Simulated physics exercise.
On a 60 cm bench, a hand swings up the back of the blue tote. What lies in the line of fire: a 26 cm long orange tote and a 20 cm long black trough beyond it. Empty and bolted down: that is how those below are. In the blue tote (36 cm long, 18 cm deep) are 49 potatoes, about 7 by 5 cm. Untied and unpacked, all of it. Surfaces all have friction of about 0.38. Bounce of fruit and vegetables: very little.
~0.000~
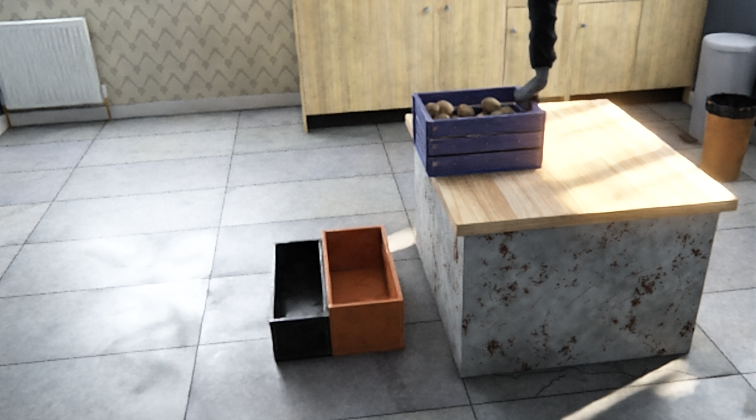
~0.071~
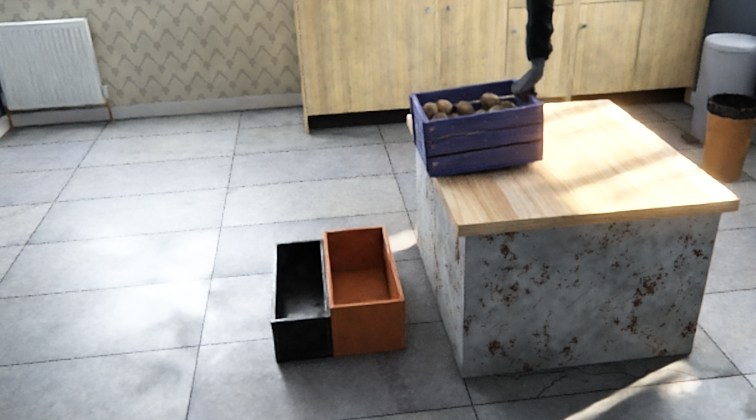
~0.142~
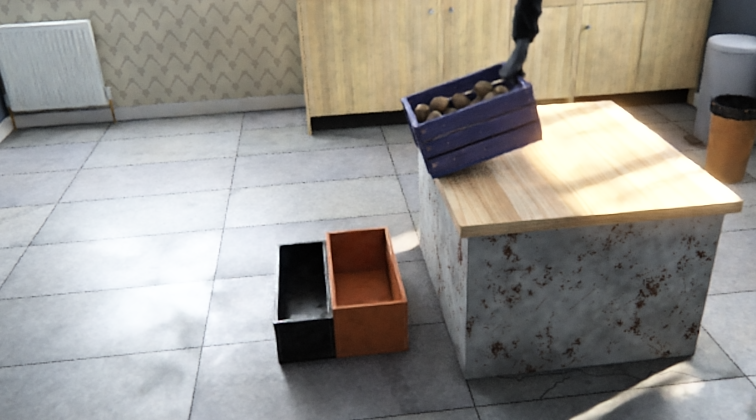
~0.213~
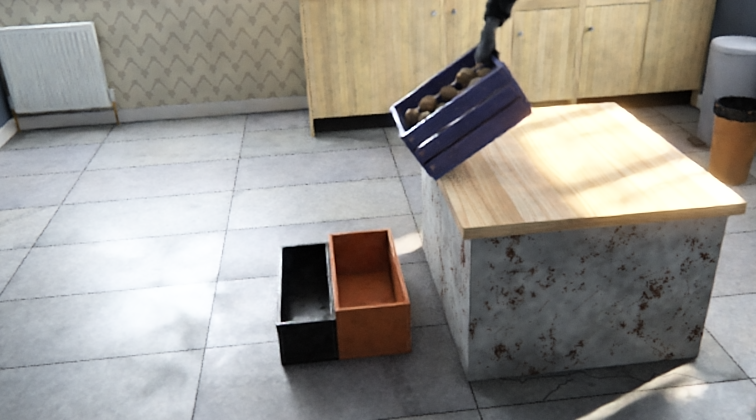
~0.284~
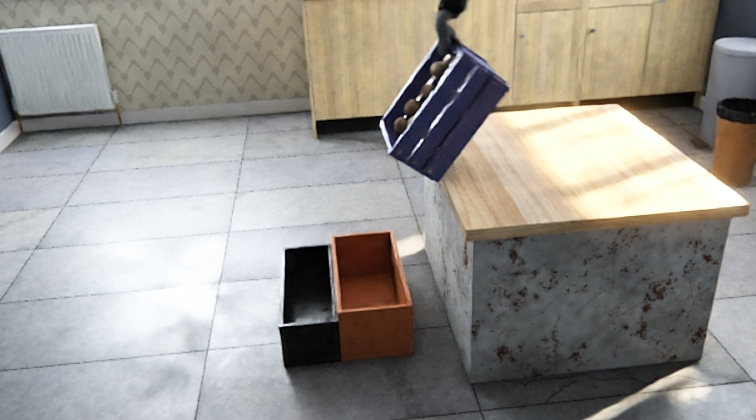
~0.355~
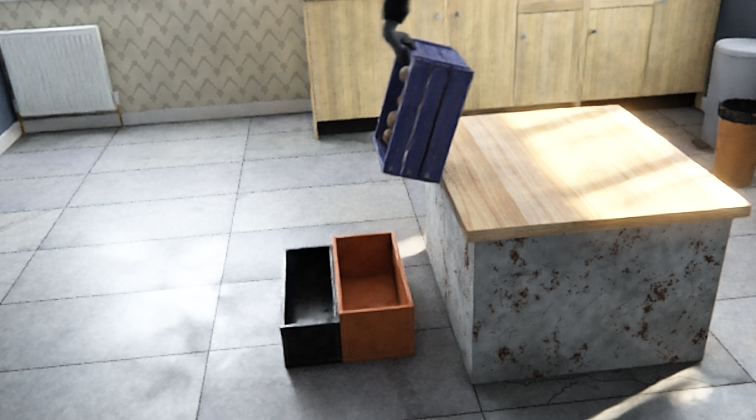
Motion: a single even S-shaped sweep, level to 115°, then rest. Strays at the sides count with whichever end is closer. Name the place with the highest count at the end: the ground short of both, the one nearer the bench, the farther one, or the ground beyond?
It's the black trough, the more distant one.
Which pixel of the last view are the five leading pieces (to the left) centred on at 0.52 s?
Mean position approx. (341, 130).
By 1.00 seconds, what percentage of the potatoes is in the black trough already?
I'd put it near 40 in a hundred by then.
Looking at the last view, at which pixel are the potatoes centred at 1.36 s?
I'd place it close to (309, 312) in the last view.
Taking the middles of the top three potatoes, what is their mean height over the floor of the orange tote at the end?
4 cm or thereabouts.
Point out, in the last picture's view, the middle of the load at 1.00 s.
It's centred at about (308, 310).
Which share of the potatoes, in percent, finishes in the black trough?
I'd put it at around 55 percent of them.
After 0.52 s, tilt 109°; 41 still in the blue tote and 8 in the air.
After 0.72 s, tilt 115°; 7 still in the blue tote, 1 in the orange tote, 6 in the black trough and 35 in the air.
After 1.00 s, tilt 115°; 4 in the orange tote, 20 in the black trough, 13 on the ground beyond the black trough and 12 in the air.
Outcome (at 1.36 s), 8 in the orange tote, 26 in the black trough and 15 on the ground beyond the black trough.
